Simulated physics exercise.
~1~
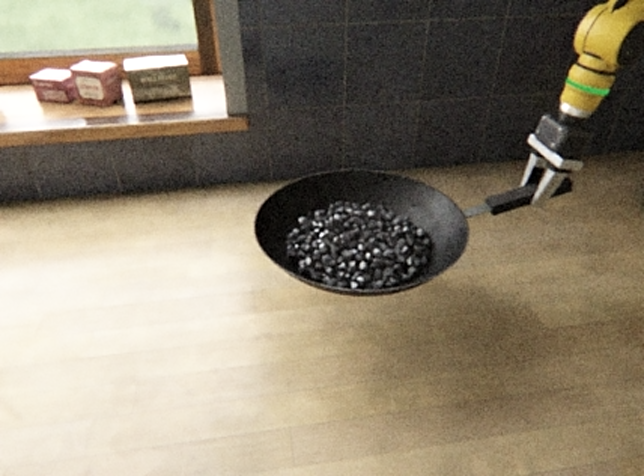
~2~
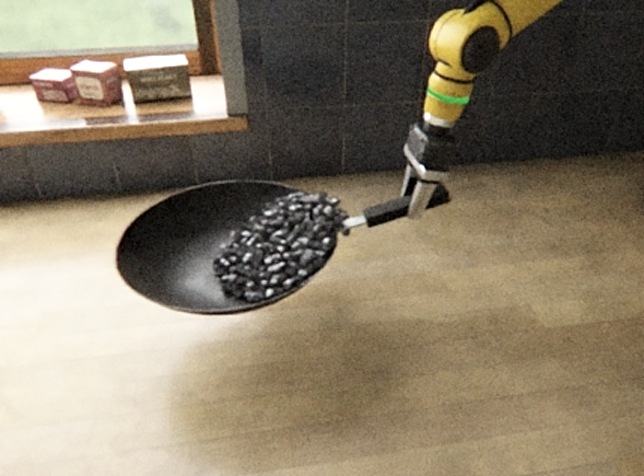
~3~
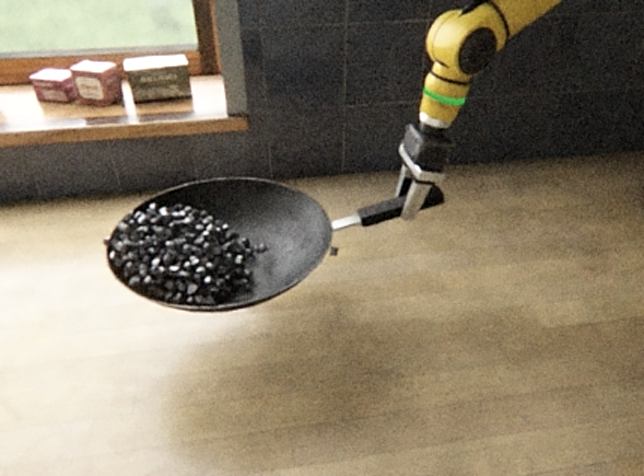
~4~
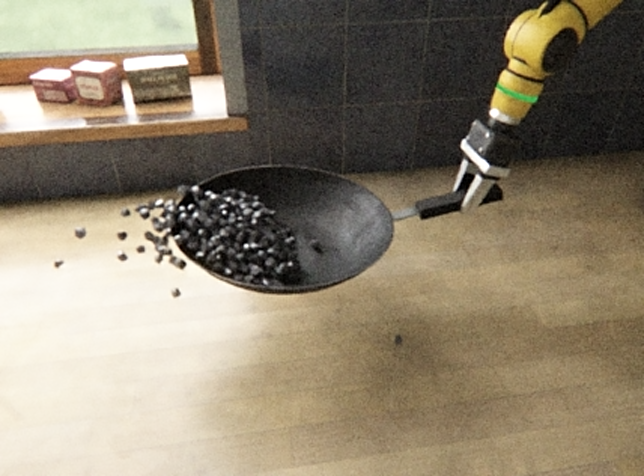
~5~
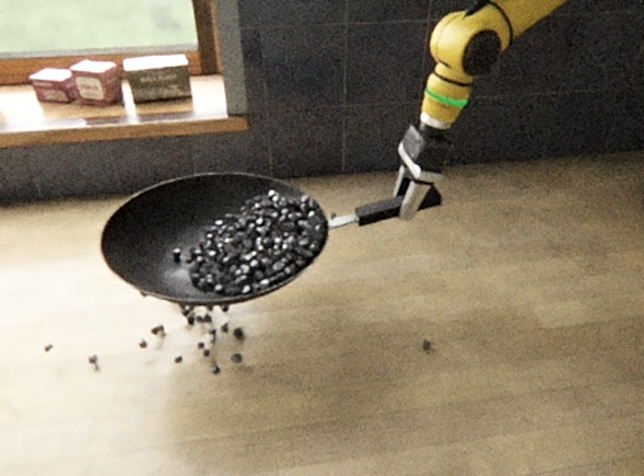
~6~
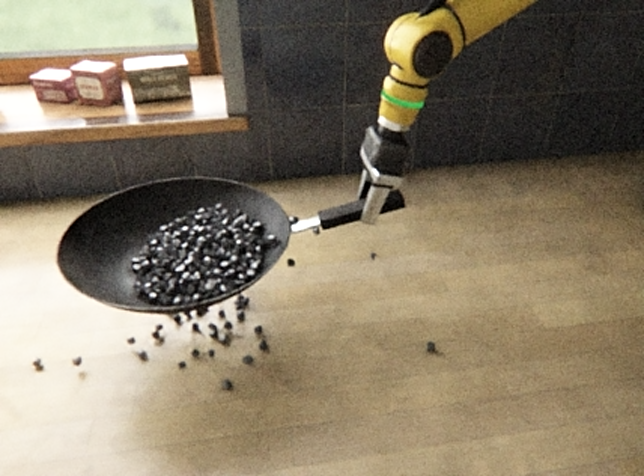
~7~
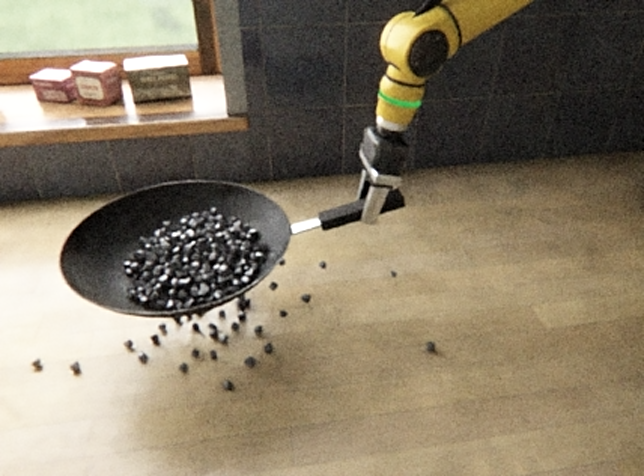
Above a wooden counter, a robot arm jerks a wok of dark pebbles, spilling some.
